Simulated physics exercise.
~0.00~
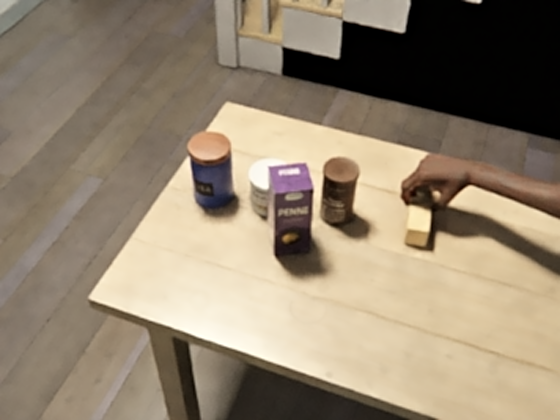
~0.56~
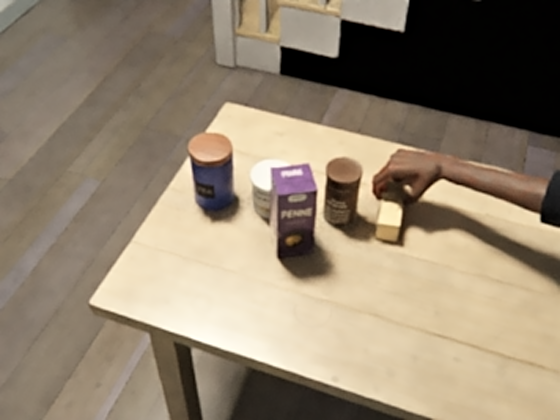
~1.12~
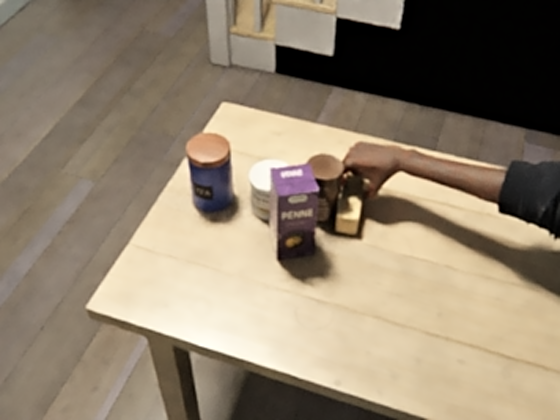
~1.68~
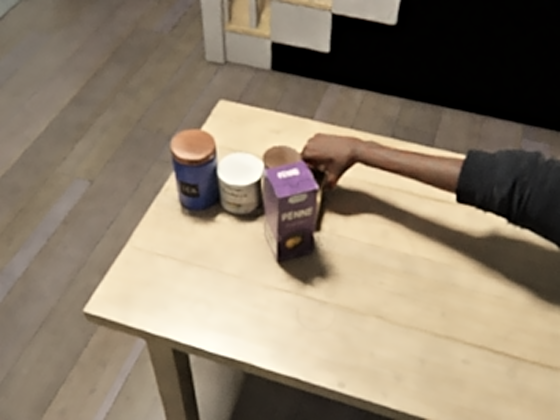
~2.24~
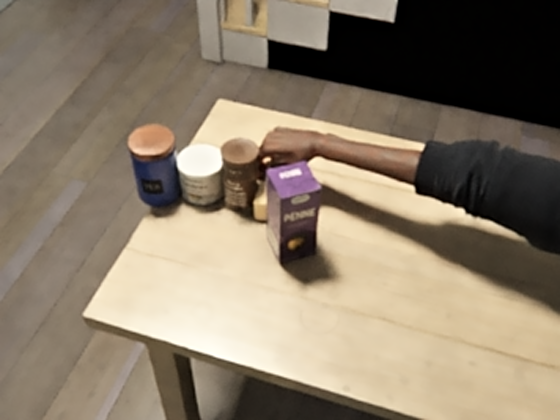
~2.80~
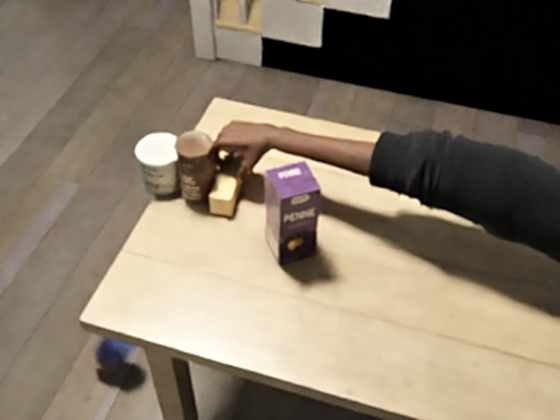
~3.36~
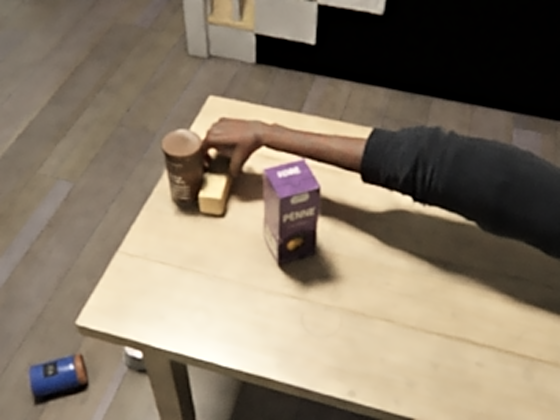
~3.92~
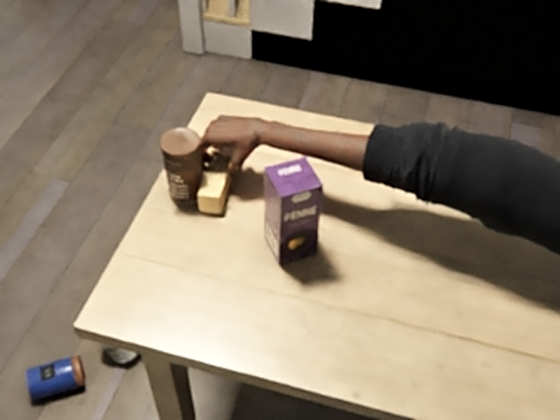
A hand in a dark sleeve pushes a small wooden block leftward across a pale wooden table, seen from above at an angle in a room with a plank floor. A blue jar with a copper-coloured lid, a white tin, a brown tin and a purple penne carton stand toward the left. The block meets the brown tin, and the row slides left behind the carton, which stays put. The blue jar drops off the left edge, then the white tin follows. The hand stops with the brown tin upright near the edge, while the jar lies on the floor.
